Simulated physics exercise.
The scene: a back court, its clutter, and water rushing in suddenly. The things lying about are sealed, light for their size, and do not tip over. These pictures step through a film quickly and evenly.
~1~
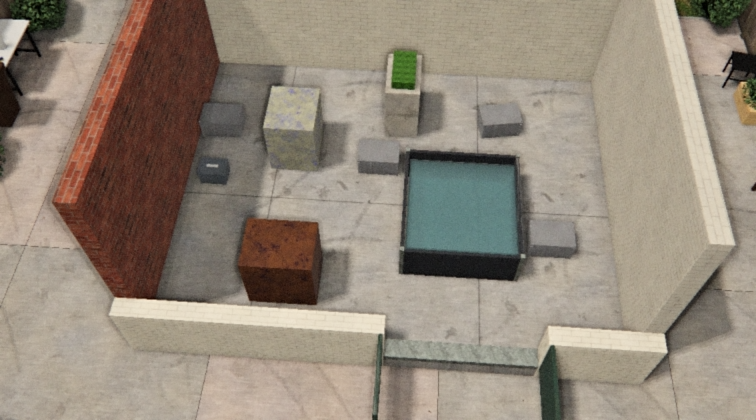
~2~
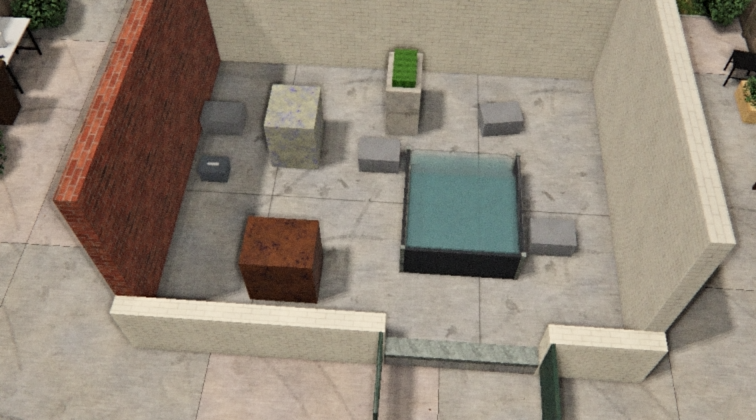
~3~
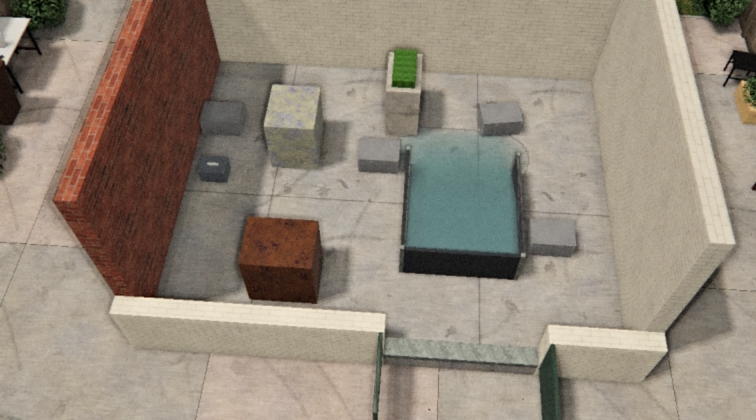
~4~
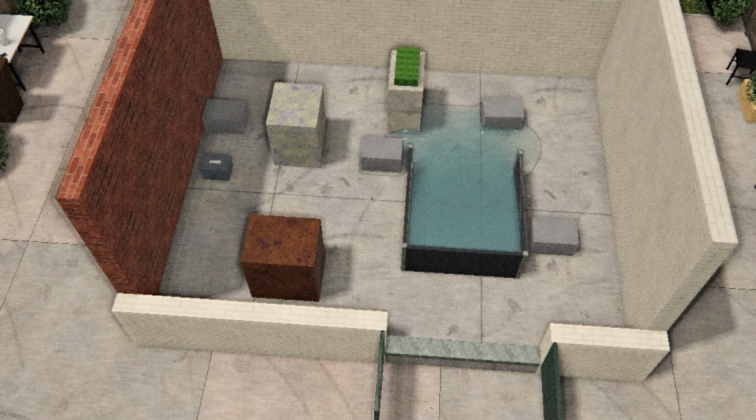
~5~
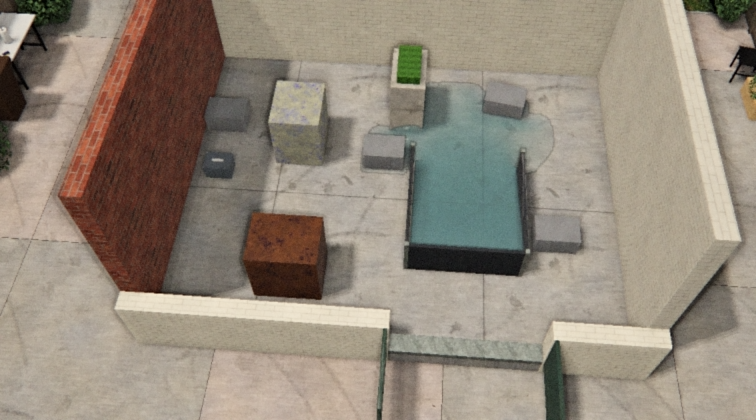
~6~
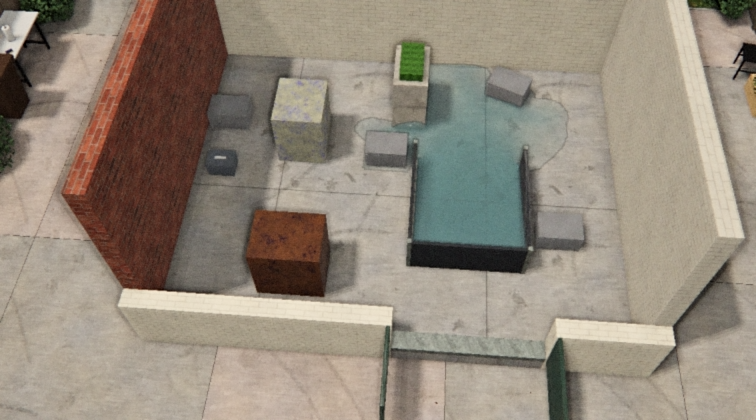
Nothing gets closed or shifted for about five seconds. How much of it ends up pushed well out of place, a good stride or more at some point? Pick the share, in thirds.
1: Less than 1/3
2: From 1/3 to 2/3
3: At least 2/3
The answer is 3.
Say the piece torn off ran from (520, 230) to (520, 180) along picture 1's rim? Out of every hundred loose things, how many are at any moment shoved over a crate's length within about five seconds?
20 % or thereabouts.
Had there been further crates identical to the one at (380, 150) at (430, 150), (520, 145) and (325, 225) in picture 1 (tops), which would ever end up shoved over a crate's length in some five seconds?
The first travels far, the second travels far, the third sits tight.
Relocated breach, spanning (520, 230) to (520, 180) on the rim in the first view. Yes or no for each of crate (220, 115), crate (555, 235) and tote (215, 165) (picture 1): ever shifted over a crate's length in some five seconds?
Taking them in order, less than that, displaced that much, less than that.
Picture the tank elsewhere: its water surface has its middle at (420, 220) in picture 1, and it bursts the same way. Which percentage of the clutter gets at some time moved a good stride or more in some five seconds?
Estimate: Around 100 per cent of them.
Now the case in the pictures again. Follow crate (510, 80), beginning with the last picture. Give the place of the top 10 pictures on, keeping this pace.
At about (589, 65).
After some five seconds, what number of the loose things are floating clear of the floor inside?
Tally at that point: 1.
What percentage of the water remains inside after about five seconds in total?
100 in a hundred.
A moment on, 1 of 5 are well off their spots; 0 afloat.
Next, 1 of 5 are well off their spots; 1 afloat.
Later, 1 of 5 are well off their spots; 1 afloat.
In the end, 4 of 5 are well off their spots, and 4 have been at some point; 1 afloat.
